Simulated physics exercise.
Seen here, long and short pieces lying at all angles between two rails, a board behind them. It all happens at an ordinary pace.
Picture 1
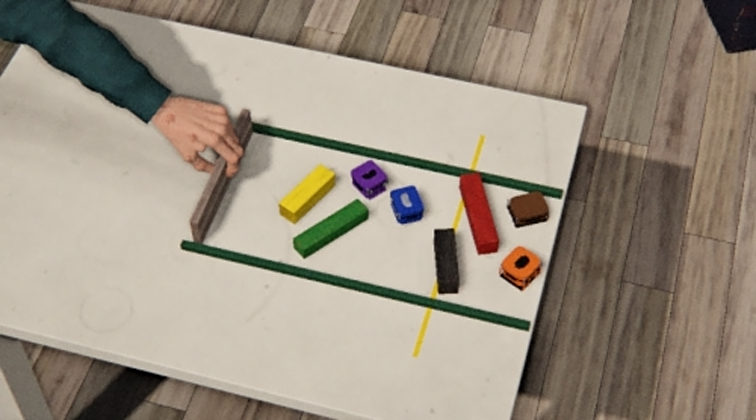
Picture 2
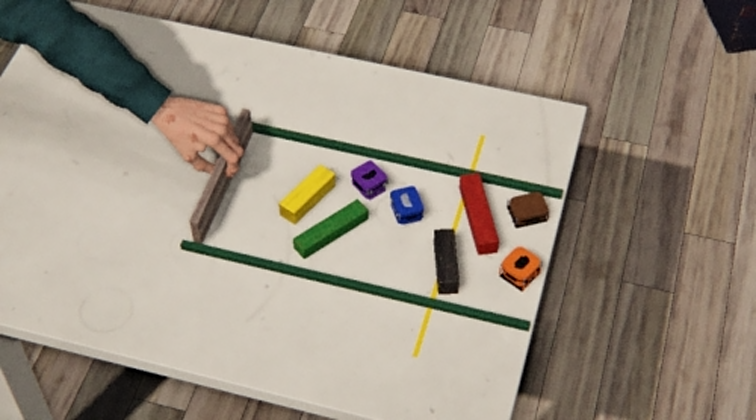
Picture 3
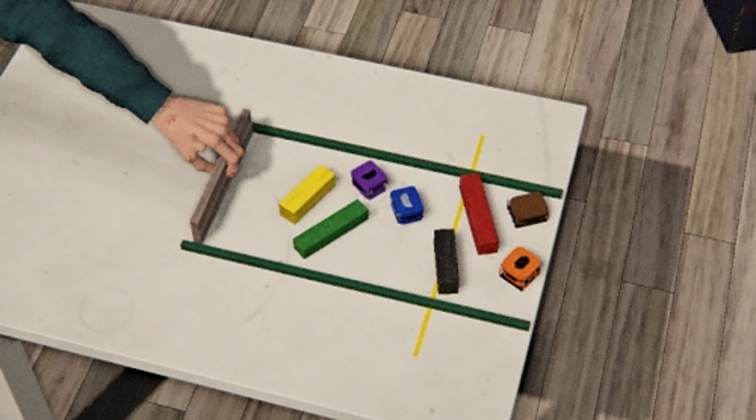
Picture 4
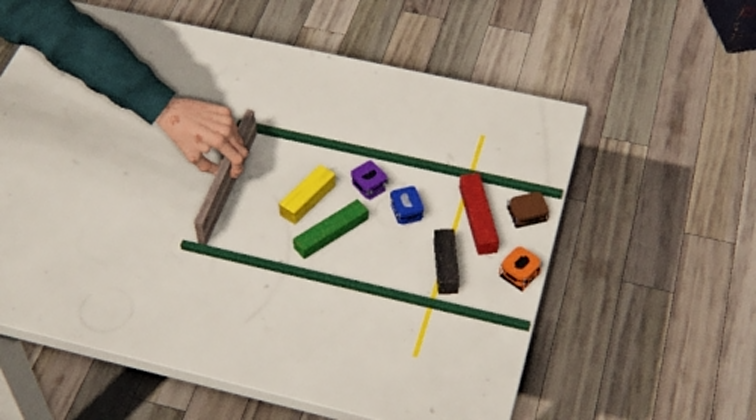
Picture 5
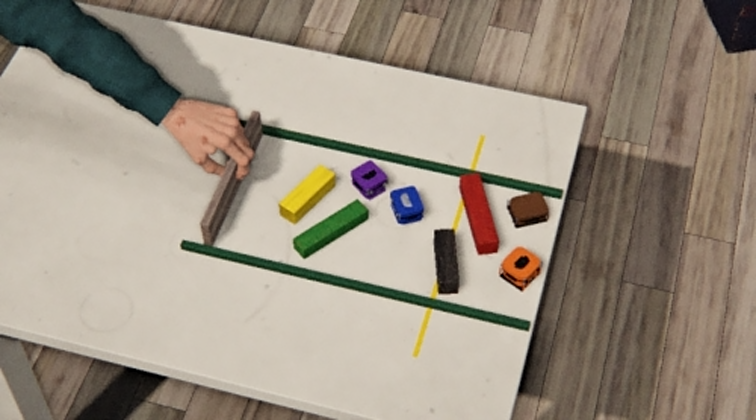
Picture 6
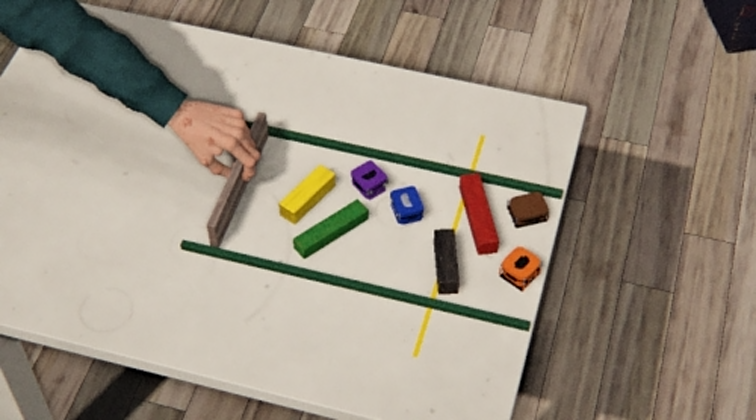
On a white table, a hand held a board behind scattered coloured bars and small blocks between two green rails, then slid it slightly to the right, while the pieces all stayed still.
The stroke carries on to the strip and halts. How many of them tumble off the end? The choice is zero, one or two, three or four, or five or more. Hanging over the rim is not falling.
The number that fall off is zero.
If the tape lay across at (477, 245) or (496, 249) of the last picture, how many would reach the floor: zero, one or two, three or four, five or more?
The falls would be just one or two; 3 or 4.
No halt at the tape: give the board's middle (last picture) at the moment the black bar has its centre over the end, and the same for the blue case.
Its middle is around (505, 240) and around (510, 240).
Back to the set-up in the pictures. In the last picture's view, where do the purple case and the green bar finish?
The purple case stops around (480, 187); the green bar around (466, 270).
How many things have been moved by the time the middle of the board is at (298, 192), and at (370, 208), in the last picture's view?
1 and 4.
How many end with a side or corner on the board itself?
3 of them.
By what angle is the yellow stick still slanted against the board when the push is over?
Near 0 degrees.
A little later, none off yet; orange case at rest near (520, 269); brown case at rest near (528, 210); red bar at rest near (479, 214).
When it is over, the number that fall off is zero.
